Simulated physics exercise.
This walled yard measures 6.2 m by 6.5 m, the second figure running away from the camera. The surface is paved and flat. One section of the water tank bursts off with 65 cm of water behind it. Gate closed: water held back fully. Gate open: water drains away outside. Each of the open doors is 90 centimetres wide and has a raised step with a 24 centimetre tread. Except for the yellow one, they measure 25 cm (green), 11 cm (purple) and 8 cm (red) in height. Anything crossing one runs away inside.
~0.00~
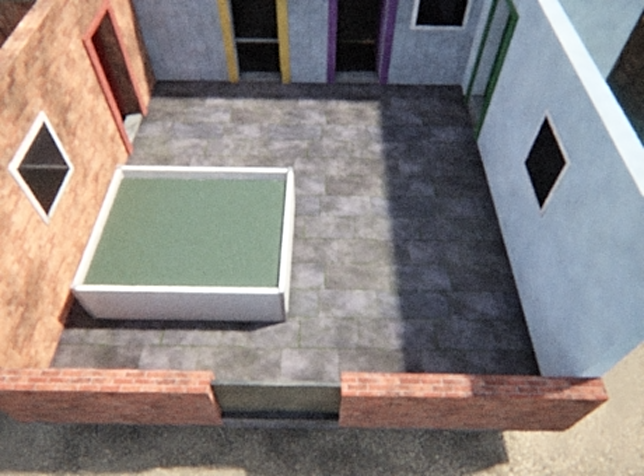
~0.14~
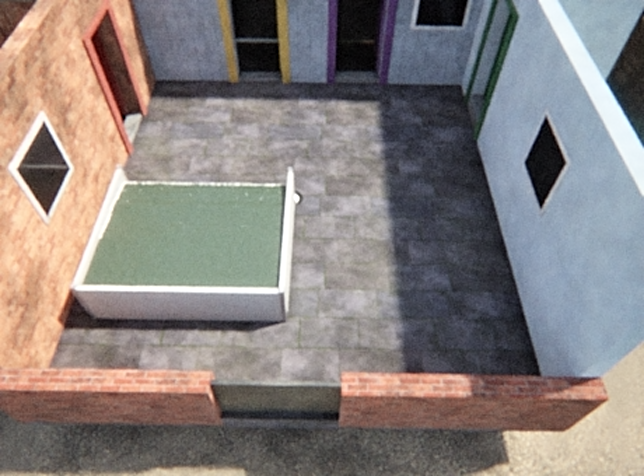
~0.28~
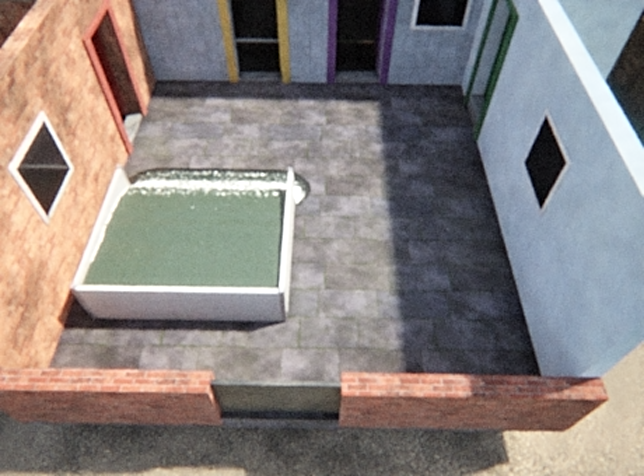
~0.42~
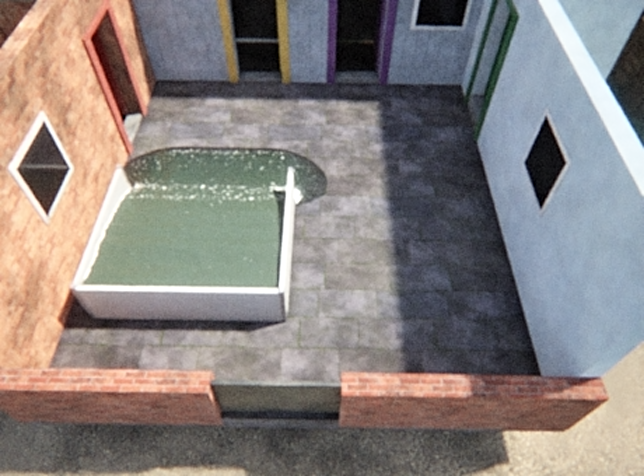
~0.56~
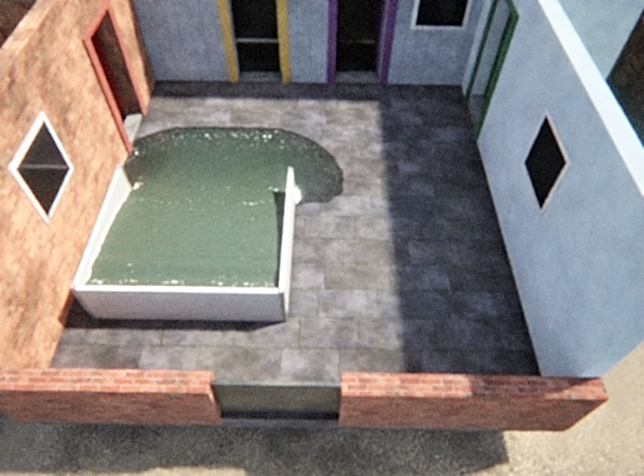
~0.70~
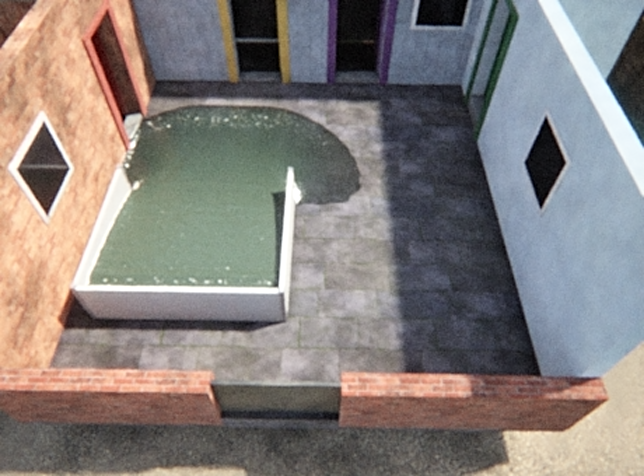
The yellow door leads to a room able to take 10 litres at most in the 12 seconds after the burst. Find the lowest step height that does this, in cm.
The lowest height is about 34 cm.
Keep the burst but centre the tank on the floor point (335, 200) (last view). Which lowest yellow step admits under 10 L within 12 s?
About 27 cm.
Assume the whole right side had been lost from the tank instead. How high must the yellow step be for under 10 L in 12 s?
Estimate: Near 6.0 cm.
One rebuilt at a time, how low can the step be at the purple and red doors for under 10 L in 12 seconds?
Roughly 16 cm for the purple door and roughly 20 cm for the red door.
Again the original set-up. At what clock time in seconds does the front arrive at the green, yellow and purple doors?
Times: Green 3.0 seconds, yellow 0.9 seconds, purple 1.5 seconds.
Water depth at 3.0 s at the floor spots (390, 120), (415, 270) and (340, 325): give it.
Ordered as asked: 2, 0, 0 cm.
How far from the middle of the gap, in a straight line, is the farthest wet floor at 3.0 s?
Some 5.6 m out.
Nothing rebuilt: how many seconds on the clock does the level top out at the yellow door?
Near 2.2 seconds.
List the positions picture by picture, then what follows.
The first picture shows still water, 65 cm deep, in the water tank at (194, 227); the yellow door at (256, 35) is dry.
In the second picture, water pours out on the far side and has run 0.3 m, to a hidden place; about 9 cm deep outside, 65 cm at the back.
In the third picture, the front is at a hidden place, 0.7 m from the gap on the far side; 1.8 m2 of floor is wet, 65 cm left at the back.
In the fourth picture, the gap is on the far side, the front 1.2 m out at (168, 151); the back of the water tank holds 65 cm.
In the fifth picture, the front is at (211, 129), 1.8 m from the gap on the far side; 5.7 m2 of floor is wet, 60 cm left at the back.
In the sixth picture, the gap is on the far side, the front 2.4 m out at (194, 109); the back of the water tank holds 54 cm; 0.9 m in a straight line remain to the yellow door at (256, 35).
After 1.4 s water covers 40 % of the floor, deepest (40 cm) near (157, 80); 9 cm at the yellow door, 48 litres in over its 7 cm step.
After 3.0 s water covers 50 % of the floor, deepest (32 cm) near (281, 82); 28 cm at the yellow door, 348 litres in over its 7 cm step.
After 12.0 s water covers 100 % of the floor, deepest (16 cm) near (60, 340); 6 cm at the yellow door, 507 litres in over its 7 cm step.
At the yellow door as built, the water arrived by 1.0 s and peaked near 33 cm at 2.2 s.
Run again over the same 12 s with other heights there, 36 litres in over 29.5 cm, 0 litres over 40 cm. The limit of 10 litres is kept from about 34 cm up.
